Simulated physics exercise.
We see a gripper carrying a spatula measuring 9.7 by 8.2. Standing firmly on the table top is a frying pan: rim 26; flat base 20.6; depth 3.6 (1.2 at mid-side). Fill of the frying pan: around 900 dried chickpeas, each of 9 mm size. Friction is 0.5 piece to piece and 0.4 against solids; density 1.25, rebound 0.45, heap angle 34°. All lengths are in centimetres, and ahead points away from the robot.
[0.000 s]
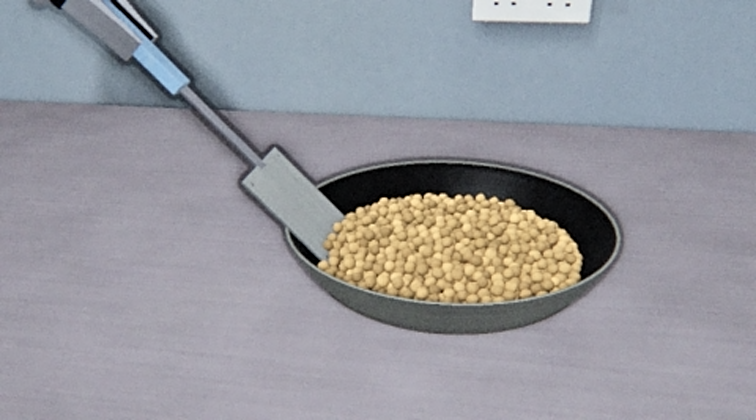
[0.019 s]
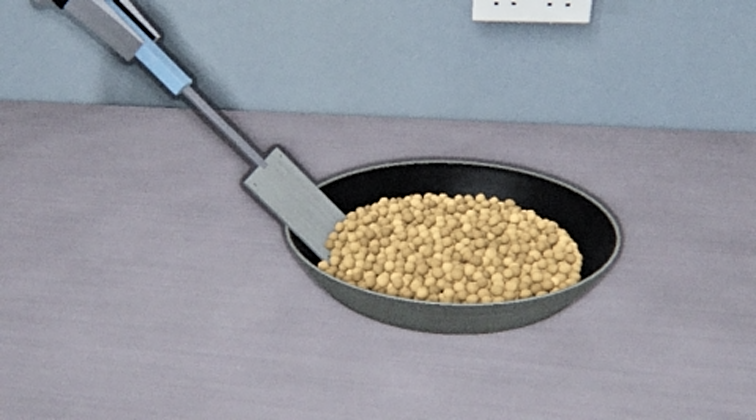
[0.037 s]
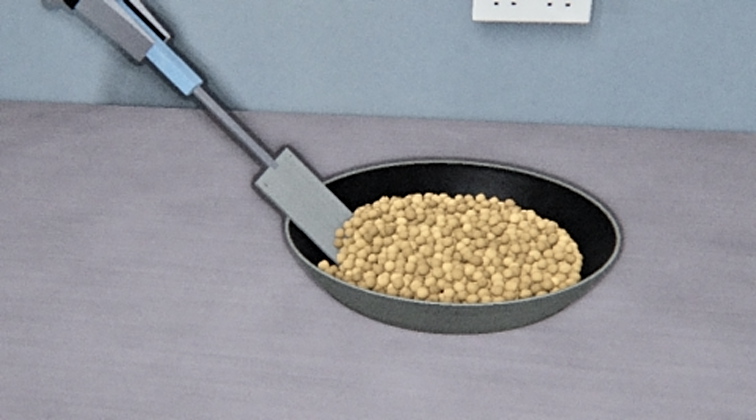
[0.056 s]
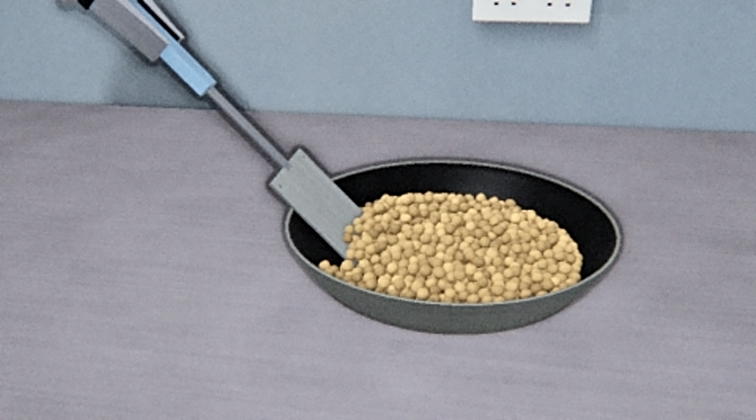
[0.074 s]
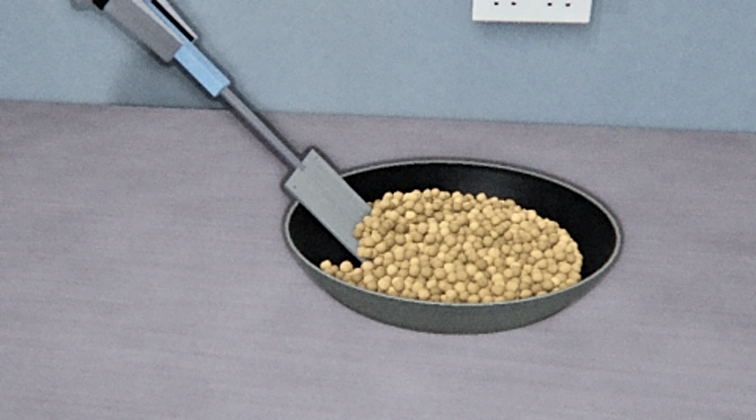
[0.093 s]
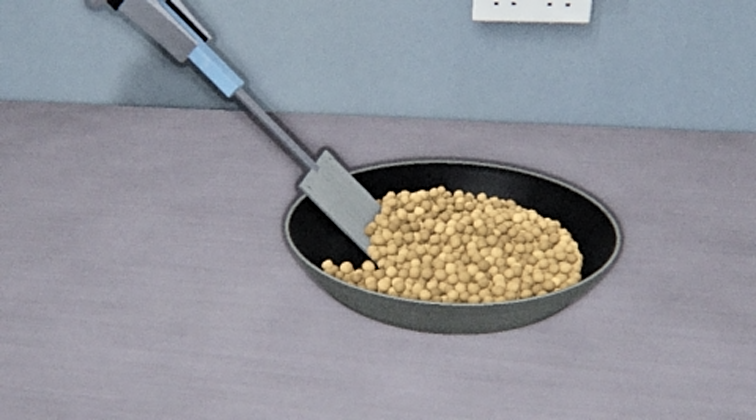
On a grey table top against a blue wall, a gripper holds a spatula angled into the left side of a black frying pan heaped with chickpeas. The spatula slides a short way right, pushing the near edge of the heap inward, while a few chickpeas remain behind at the pan's left.
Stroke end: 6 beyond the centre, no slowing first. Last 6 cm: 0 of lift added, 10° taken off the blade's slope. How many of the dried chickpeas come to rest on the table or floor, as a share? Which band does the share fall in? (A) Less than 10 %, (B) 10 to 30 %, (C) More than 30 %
Answer: A.
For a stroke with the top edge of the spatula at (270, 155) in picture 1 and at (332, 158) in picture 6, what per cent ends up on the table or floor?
Roughly 5 %.
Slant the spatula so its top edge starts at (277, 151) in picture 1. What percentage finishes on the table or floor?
0 percent or so.
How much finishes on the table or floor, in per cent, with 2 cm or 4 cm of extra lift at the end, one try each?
Try one gives about 0 in a hundred, try two about 0 in a hundred.
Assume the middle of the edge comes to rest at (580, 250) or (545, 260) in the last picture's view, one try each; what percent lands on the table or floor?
First try about 25 percent, second about 5 percent.
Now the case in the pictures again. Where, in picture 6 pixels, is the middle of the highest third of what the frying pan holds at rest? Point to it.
At about (557, 237).
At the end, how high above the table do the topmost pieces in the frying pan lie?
5.0 cm.
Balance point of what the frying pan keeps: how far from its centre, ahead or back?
4.5 cm ahead.
By 0.15 s, sloping 46°, highest piece 4 above the table; 900 in the frying pan.
By 0.21 s, sloping 41°, highest piece 4 above the table; 900 in the frying pan.
By 0.44 s, sloping 36°, highest piece 5 above the table; 885 in the frying pan, 15 on the table or floor.
By 1.49 s, sloping 36°, highest piece 5 above the table; 884 in the frying pan, 16 on the table or floor.
Final count, 884 in the frying pan, 16 on the table or floor. That is 2 % on the table or floor.
